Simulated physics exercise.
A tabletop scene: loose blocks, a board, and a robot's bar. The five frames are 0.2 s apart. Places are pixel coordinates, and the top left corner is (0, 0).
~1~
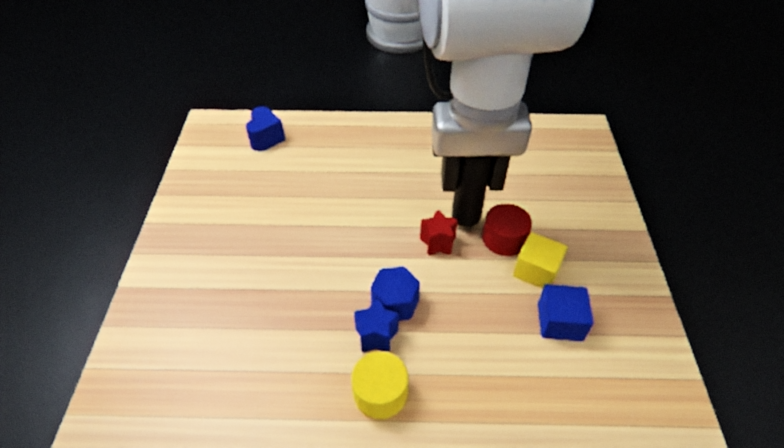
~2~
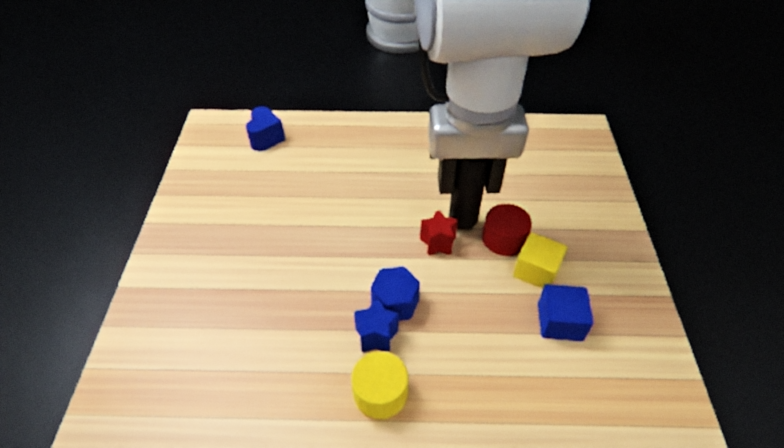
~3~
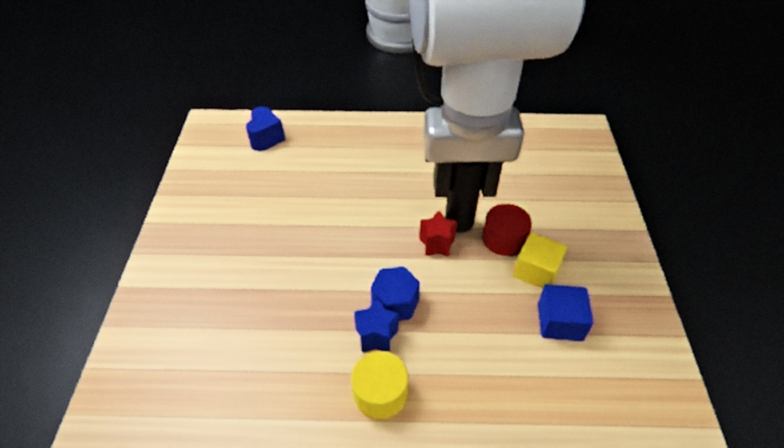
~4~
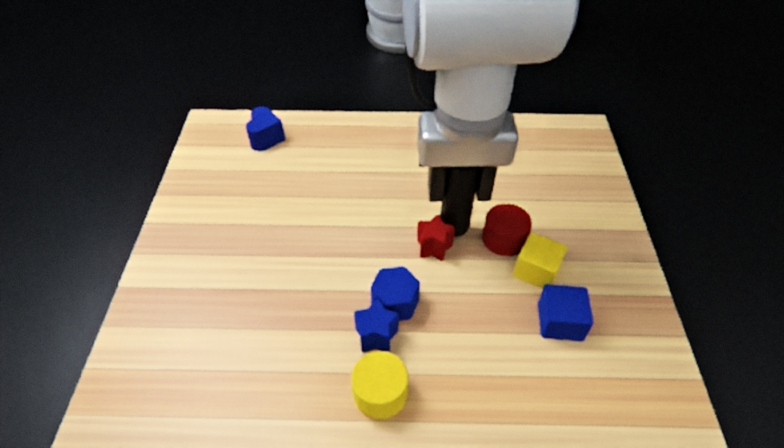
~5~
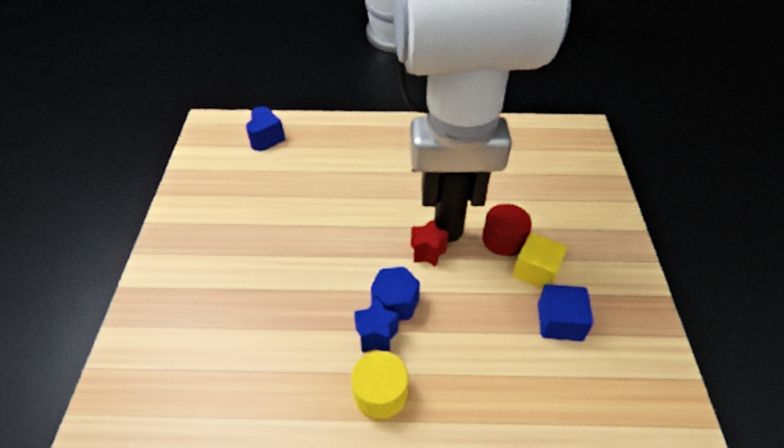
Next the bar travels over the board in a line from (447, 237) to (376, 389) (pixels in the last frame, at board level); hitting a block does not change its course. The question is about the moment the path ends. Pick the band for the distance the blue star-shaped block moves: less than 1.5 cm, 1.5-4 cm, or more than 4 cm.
It is going to finish 1.5 to 4 cm from where it is now.
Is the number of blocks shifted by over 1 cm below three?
That would be a no.
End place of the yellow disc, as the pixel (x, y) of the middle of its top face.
I'd say the yellow disc ends with its top centre at (364, 420).
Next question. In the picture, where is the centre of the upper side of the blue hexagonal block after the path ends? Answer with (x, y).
It is at (366, 297).
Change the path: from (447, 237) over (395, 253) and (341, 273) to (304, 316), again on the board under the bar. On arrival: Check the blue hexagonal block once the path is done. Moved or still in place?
It is carried off its spot.
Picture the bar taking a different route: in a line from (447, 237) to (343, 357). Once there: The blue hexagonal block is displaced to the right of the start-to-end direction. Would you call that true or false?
This is true.
What follows on the original path. One third of the way, bar (427, 276); blue star-shaped block (368, 331), turned 25° anticlockwise; blue hexagonal block (377, 295); red star-shaped block (397, 262), turned 45° clockwise.
Two thirds of the way, bar (403, 328); blue star-shaped block (363, 333), turned 40° anticlockwise; blue hexagonal block (366, 297); red star-shaped block (392, 265), turned 75° clockwise.
At the end, bar (376, 384); blue star-shaped block (350, 342); yellow disc (364, 420); blue hexagonal block (366, 297); red star-shaped block (392, 265), turned 75° clockwise.
